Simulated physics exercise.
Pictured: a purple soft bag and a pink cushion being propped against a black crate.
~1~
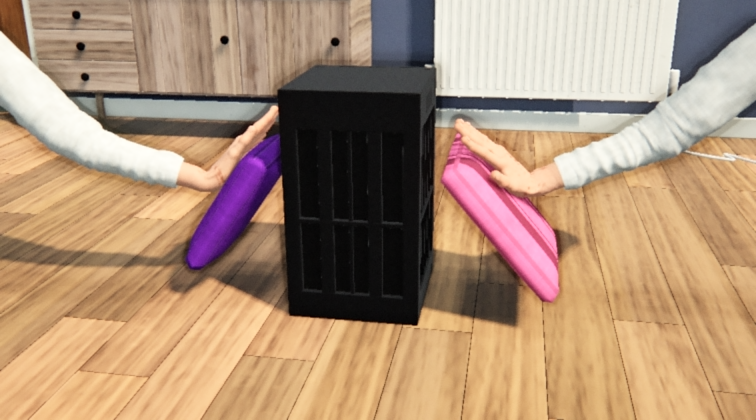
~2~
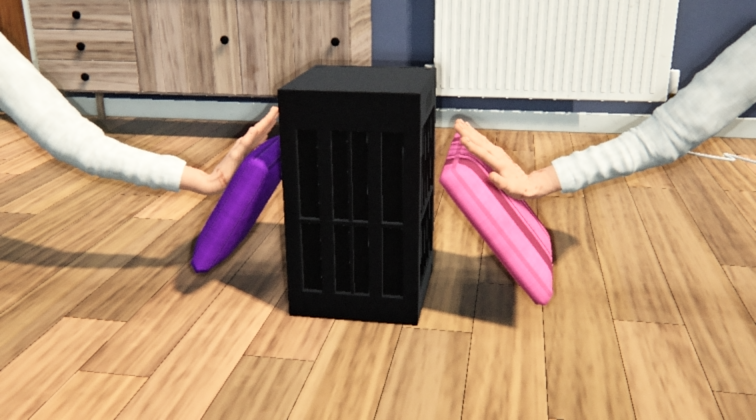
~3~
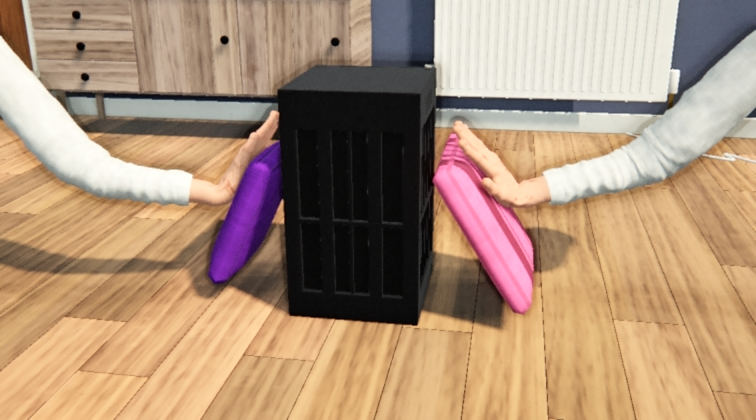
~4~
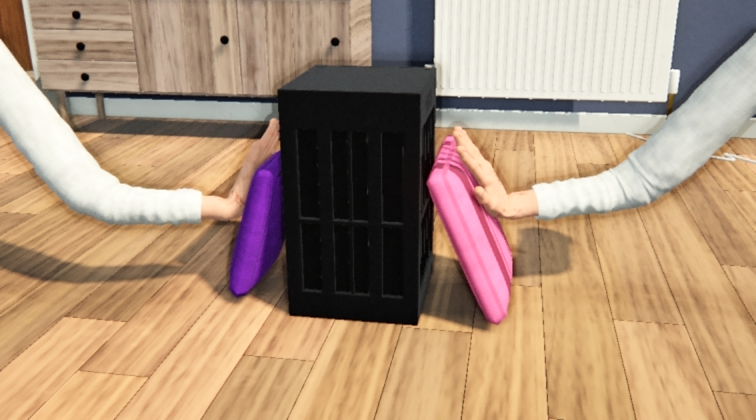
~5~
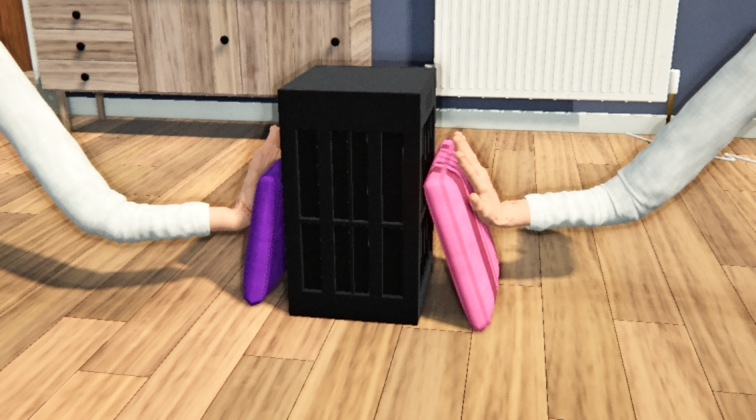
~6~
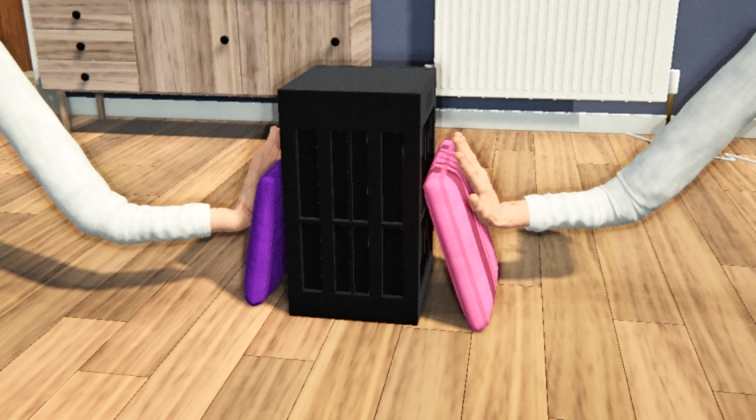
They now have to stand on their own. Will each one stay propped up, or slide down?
The purple soft bag stays propped up; the pink cushion stays propped up.
Then, 0.36 s after the last picture, soft bag leaning near (278, 224); cushion leaning near (462, 230).
At rest, soft bag leaning near (278, 224); cushion leaning near (462, 230). The purple soft bag remains propped up and the pink cushion keeps leaning.
